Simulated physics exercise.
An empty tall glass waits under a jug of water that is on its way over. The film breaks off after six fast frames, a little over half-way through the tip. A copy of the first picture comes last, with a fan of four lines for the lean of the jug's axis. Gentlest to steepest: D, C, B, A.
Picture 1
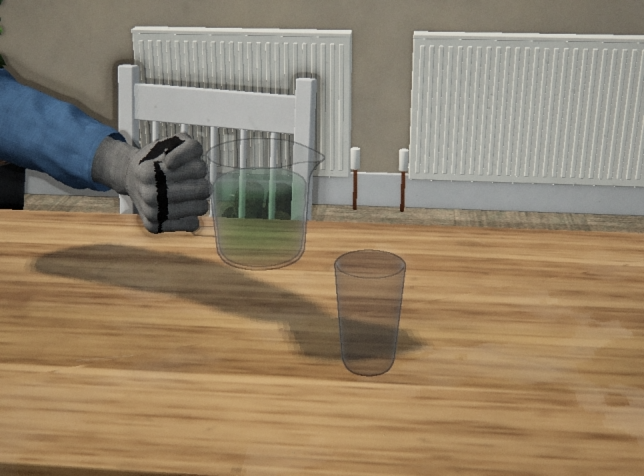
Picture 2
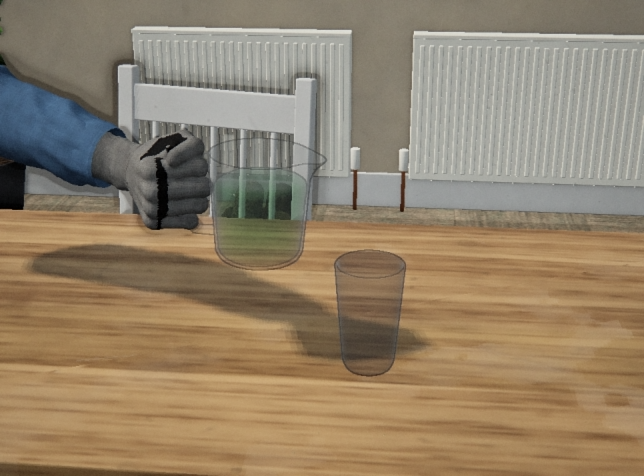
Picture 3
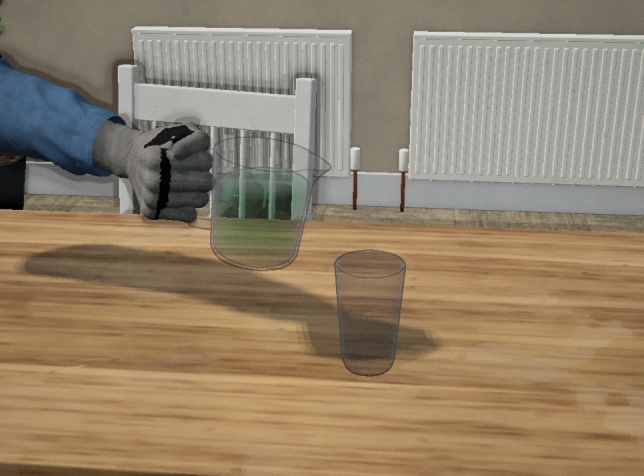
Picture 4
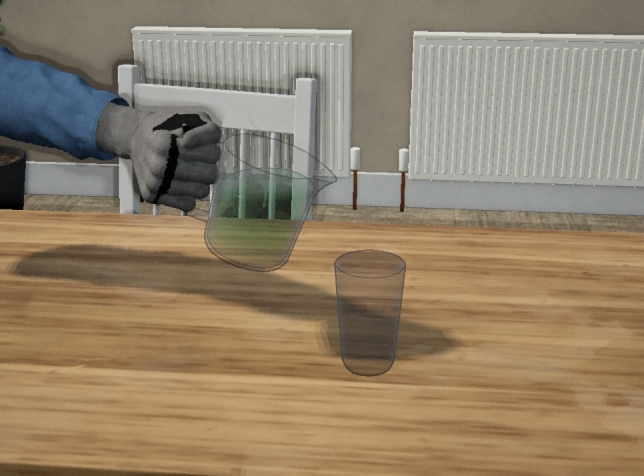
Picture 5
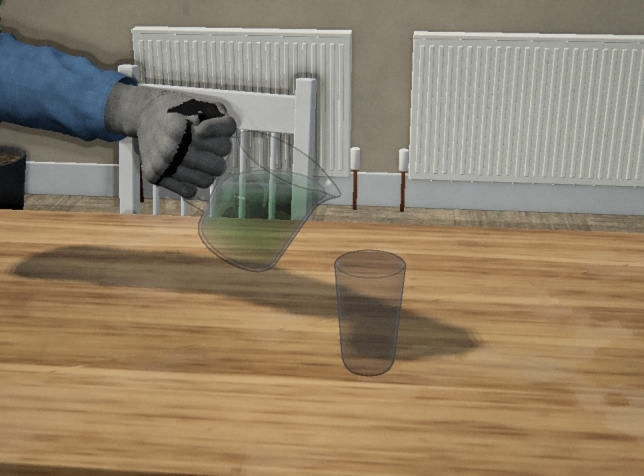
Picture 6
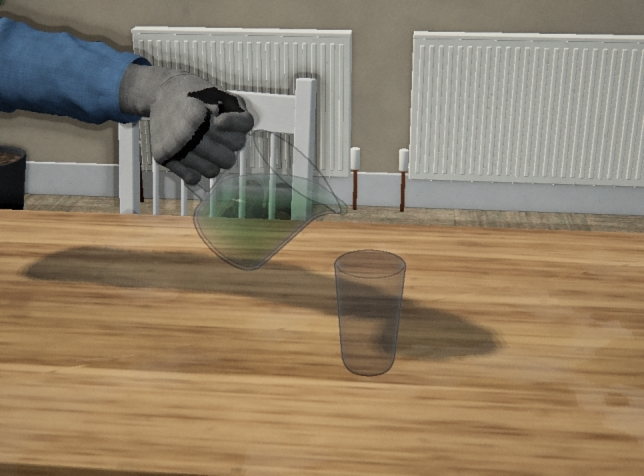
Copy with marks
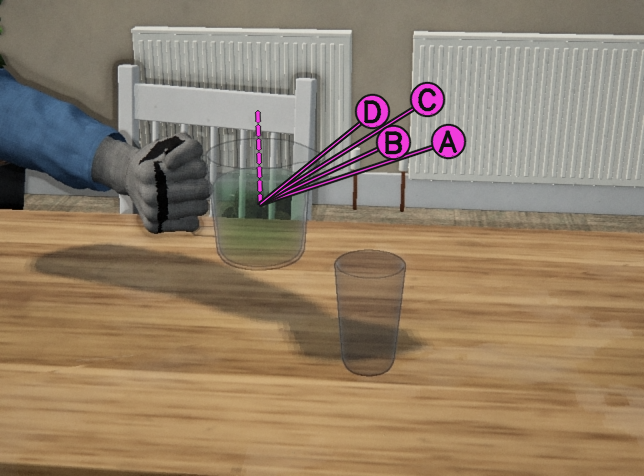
A gray-gloved hand held a clear jug of greenish-looking water upright above a wooden table, then steadily tilted it to the right beside an empty tall glass until water reached over the lip.
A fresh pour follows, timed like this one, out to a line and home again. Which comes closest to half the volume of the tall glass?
C works best here.
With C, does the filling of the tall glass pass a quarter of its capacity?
Yes, it does.
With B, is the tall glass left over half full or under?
Over.
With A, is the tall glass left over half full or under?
Over.
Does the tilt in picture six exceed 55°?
No.
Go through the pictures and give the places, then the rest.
The first picture shows upright, lip at (323, 158); rim of the tall glass round (370, 263); nothing has left yet.
The second picture shows tipped about 2°, lip at (325, 160); nothing has left yet.
The third picture shows tipped about 8°, lip at (330, 167); nothing has left yet.
The fourth picture shows tipped about 18°, lip at (335, 179); nothing has left yet.
The fifth picture shows tipped about 29°, lip at (339, 194); nothing has left yet.
The sixth picture shows tipped about 41°, lip at (340, 210); water is over the lip, down to (344, 212).
In magenta, A at (432, 147); B at (377, 149); C at (413, 108); D at (360, 123).
If A is chosen, the tall glass ends with about 88 % of what it can hold.
If B is chosen, the tall glass ends with about 70 % of what it can hold.
If C is chosen, the tall glass ends with about 50 % of what it can hold.
If D is chosen, the tall glass ends with about 34 % of what it can hold.
